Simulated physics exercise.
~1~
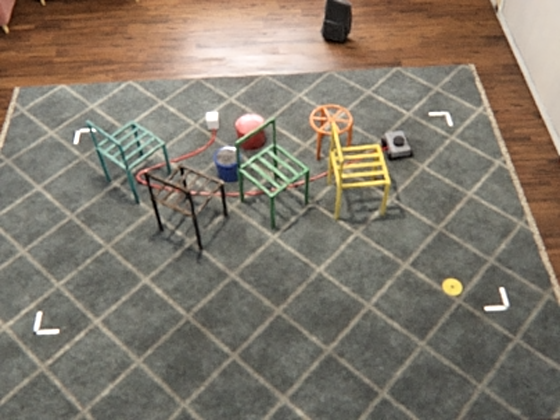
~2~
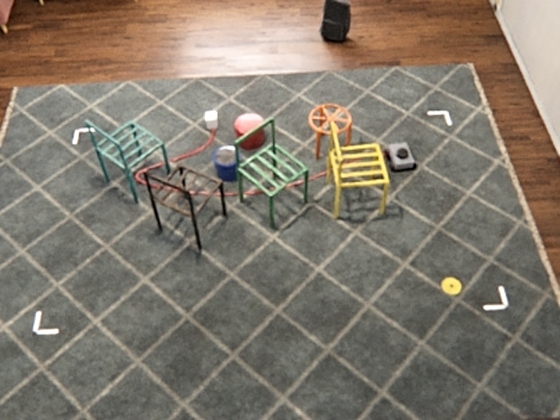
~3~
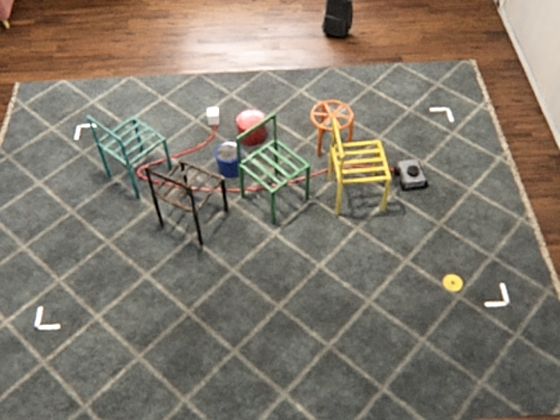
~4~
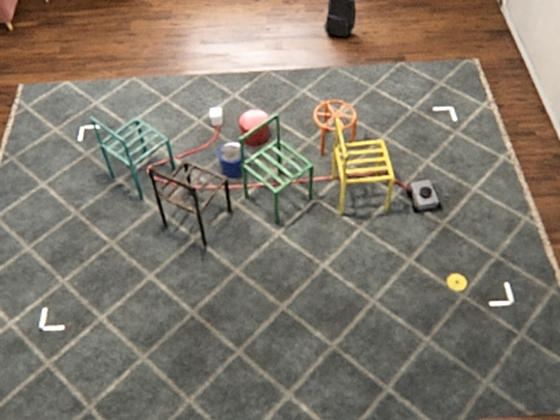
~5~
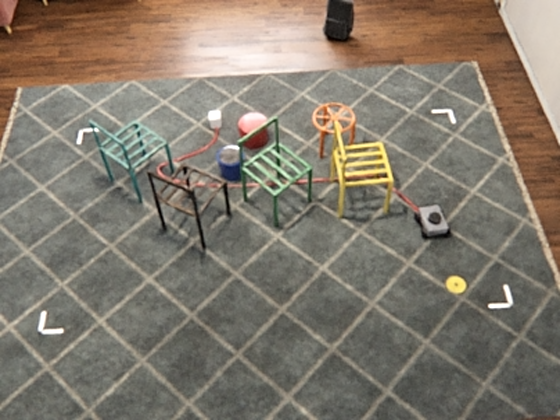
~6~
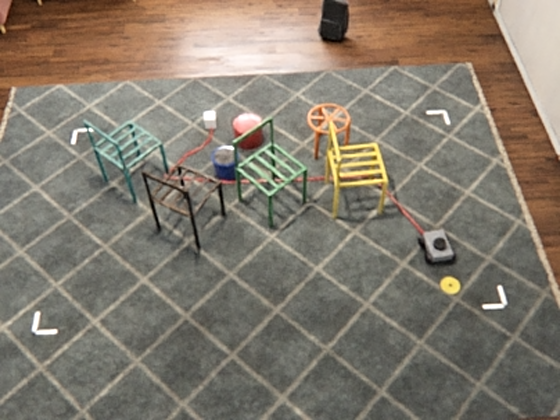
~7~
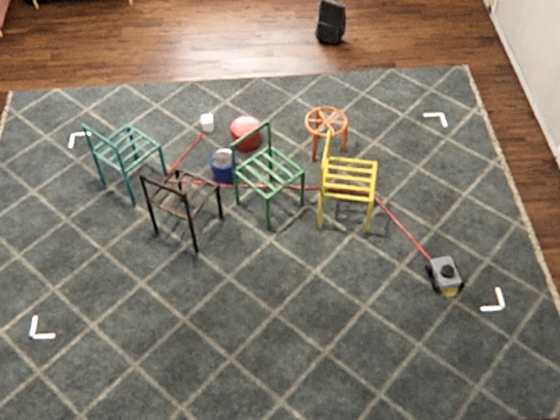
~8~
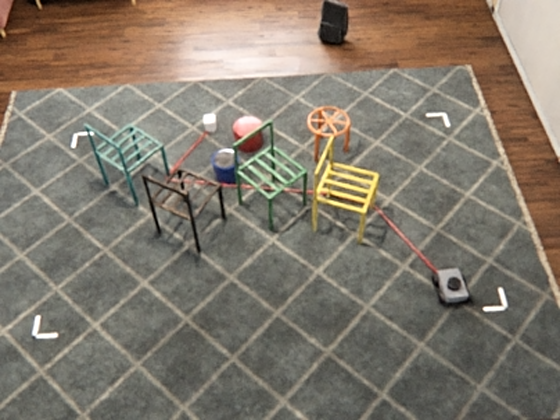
A small grey cart rolled down the right side of a patterned rug, pulling a red cord past several colourful chairs until it covered a yellow disc, and as the cord tightened, the yellow chair was dragged slightly down and left.
